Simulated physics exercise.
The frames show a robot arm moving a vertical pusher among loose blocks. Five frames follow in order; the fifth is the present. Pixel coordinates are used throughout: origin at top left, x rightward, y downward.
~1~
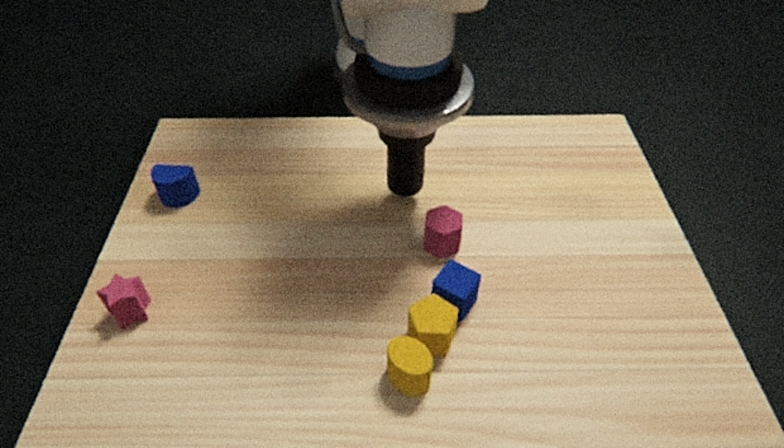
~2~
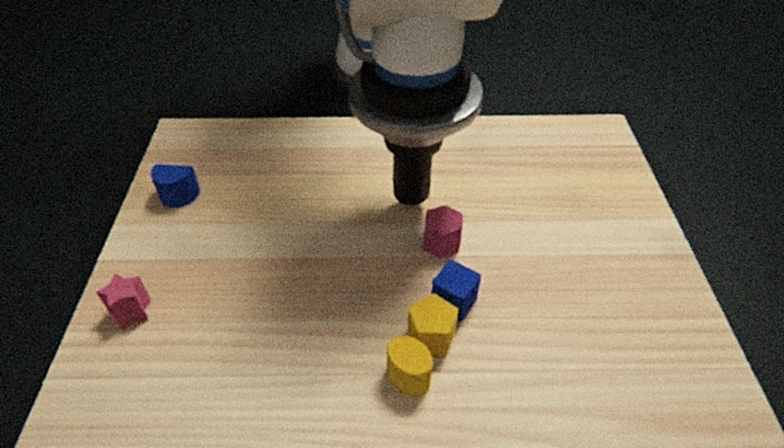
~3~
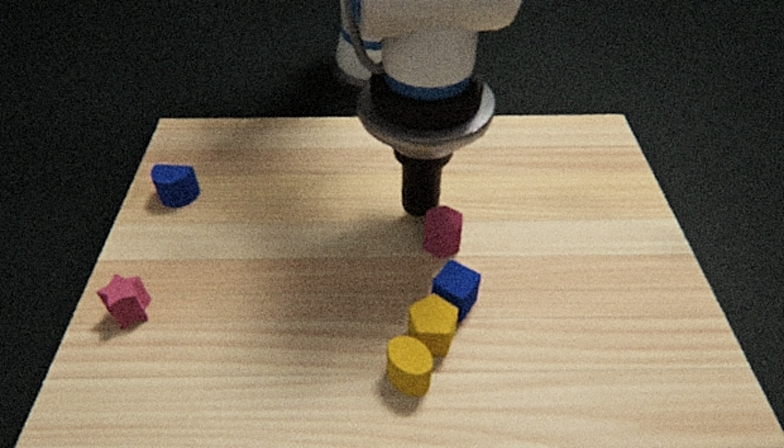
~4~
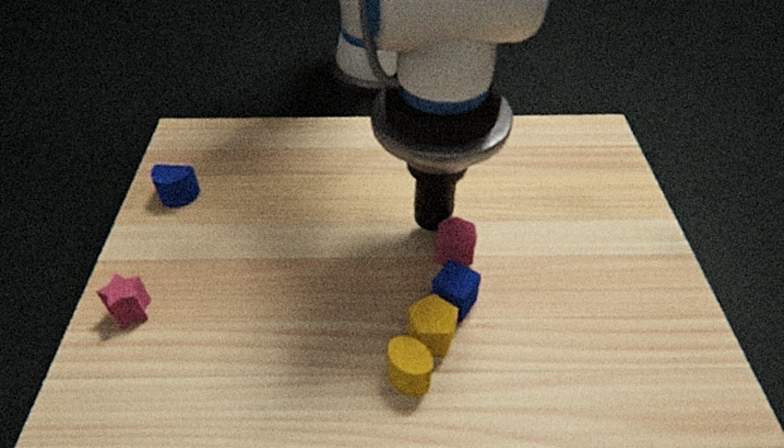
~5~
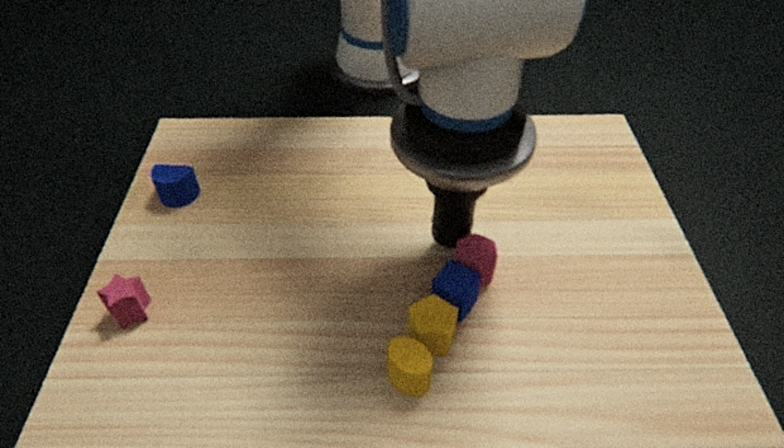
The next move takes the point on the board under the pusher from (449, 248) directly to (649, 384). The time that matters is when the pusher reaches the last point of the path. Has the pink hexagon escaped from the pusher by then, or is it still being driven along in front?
Beside or behind, I predict.
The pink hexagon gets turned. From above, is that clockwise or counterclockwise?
From above, it turns clockwise.
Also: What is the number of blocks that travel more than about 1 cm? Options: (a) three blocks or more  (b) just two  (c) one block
I choose c.
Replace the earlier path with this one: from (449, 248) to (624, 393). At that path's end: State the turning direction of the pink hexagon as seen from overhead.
It spins with the clock.
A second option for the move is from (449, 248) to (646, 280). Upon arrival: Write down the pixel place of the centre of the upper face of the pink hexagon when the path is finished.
I think it will end close to (498, 261).
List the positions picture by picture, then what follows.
The first frame shows pusher's lower end (405, 185); blue square piece (457, 278); pink hexagon (444, 219).
The second frame shows pusher (411, 194); blocks still.
The third frame shows pusher (420, 205); blocks still.
The fourth frame shows pusher (433, 218); pink hexagon (457, 231).
The fifth frame shows pusher (451, 235); blue square piece (457, 278); pink hexagon (477, 248).
What follows on the original path. One third of the way, pusher (511, 276); pink hexagon (537, 297), turned 15° clockwise.
Two thirds of the way, pusher (580, 322); pink hexagon (581, 349), turned 55° clockwise.
At the end, pusher (657, 372); blue square piece still; pink hexagon (586, 357), turned 70° clockwise.
